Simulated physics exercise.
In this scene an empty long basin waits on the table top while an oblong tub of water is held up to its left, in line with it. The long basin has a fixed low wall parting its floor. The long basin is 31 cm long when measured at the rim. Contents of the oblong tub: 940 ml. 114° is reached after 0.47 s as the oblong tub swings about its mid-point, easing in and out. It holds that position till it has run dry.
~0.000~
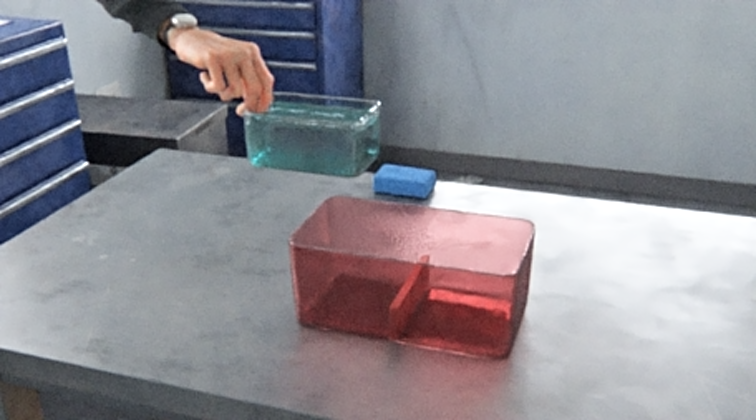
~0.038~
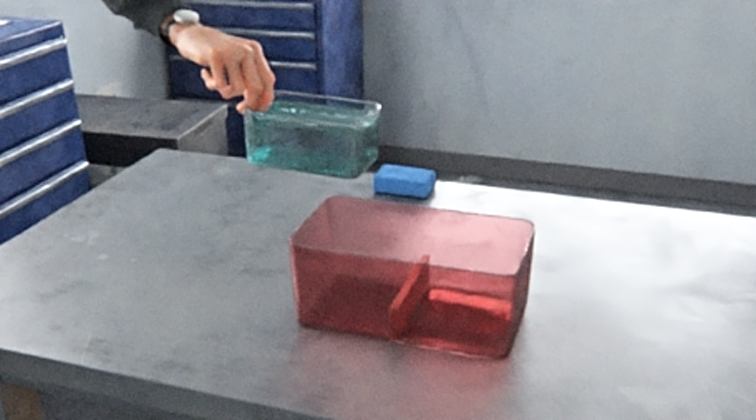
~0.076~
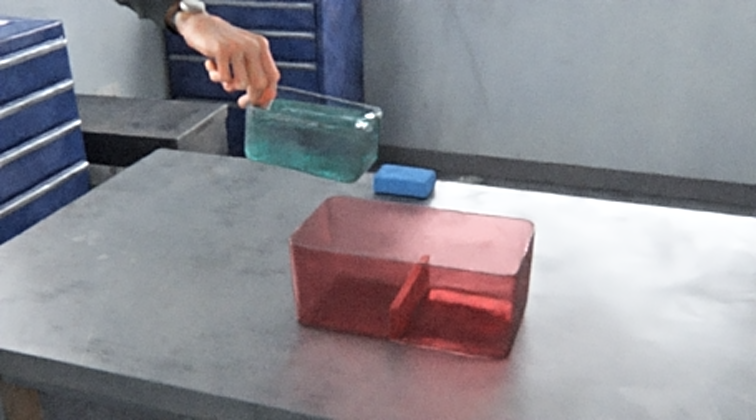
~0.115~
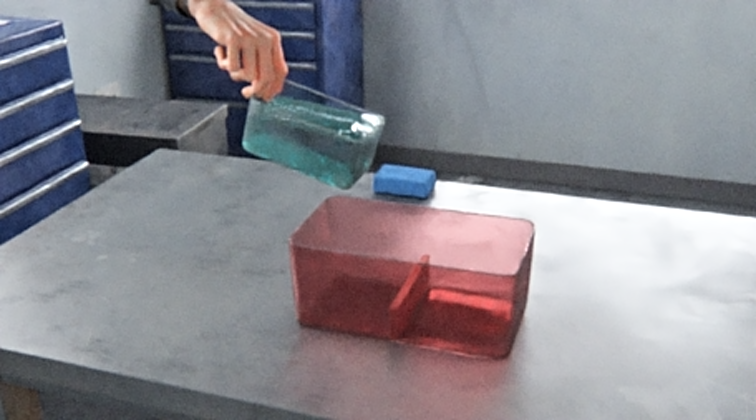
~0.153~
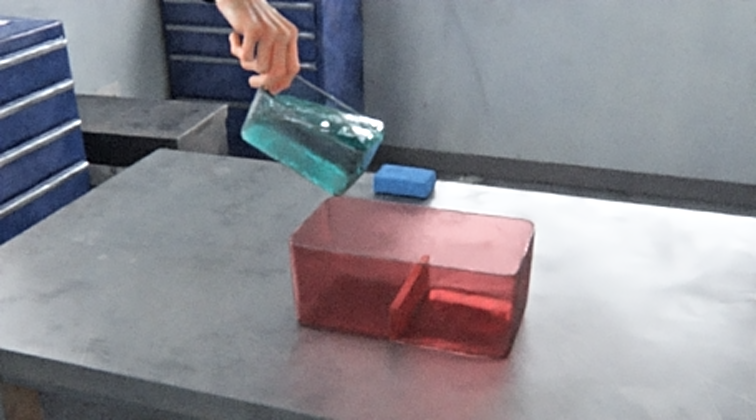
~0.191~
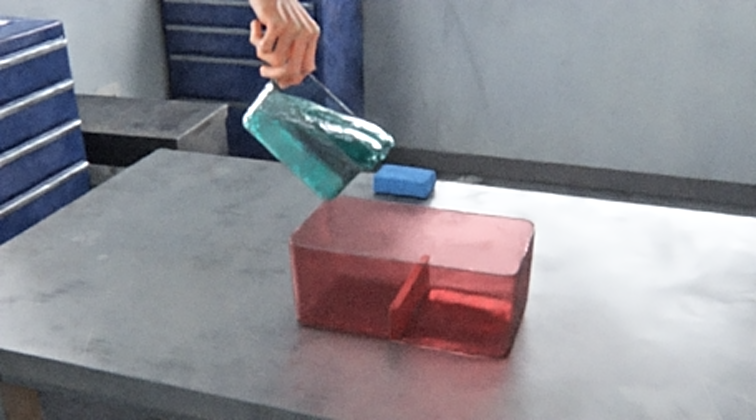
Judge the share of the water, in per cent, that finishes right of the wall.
31 percent, roughly.
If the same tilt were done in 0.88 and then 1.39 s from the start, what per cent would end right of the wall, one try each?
60 then 65 %.
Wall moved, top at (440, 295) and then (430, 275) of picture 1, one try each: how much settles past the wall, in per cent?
25 per cent first, 10 per cent second.
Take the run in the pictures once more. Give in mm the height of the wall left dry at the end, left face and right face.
Left: Roughly 22 mm; right: Roughly 38 mm.
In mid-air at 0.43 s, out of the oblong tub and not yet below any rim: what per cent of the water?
Estimate: About 24 % of all of it.
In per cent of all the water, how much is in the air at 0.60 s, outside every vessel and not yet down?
It comes to some 10 percent of the total.
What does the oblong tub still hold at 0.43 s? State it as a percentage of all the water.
Portion remaining: Approx. 12 per cent.
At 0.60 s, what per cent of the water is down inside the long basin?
It works out near 88 per cent.
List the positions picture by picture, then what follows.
In the first frame, tilt 0°; pouring edge (369, 114); surface from (261, 110) to (370, 120); the long basin's rim runs from (309, 219) to (527, 249); the wall's top is at (411, 281).
In the second frame, tilt 2°; pouring edge (370, 116); surface from (261, 109) to (371, 121).
In the third frame, tilt 7°; pouring edge (372, 122); surface from (262, 107) to (372, 124).
In the fourth frame, tilt 16°; pouring edge (374, 132); surface from (264, 105) to (375, 127).
In the fifth frame, tilt 27°; pouring edge (375, 144); surface from (262, 107) to (376, 137); 3 per cent is over the edge.
In the sixth frame, tilt 40°; pouring edge (372, 158); surface from (262, 102) to (357, 132); 9 per cent is over the edge.
By 0.43 s the tilt is 111° and 12 per cent is still to pour, 41 is left of the wall and 23 right of it.
By 0.60 s the tilt is 114° and 3 per cent is still to pour, 60 is left of the wall and 28 right of it.
By 0.77 s the tilt is 114° and 0 per cent is still to pour, 63 is left of the wall and 30 right of it.
By 0.97 s the tilt is 114° and 0 per cent is still to pour, 65 is left of the wall and 31 right of it.
At rest 65 per cent lies left of the wall, 31 right of it and 4 outside.
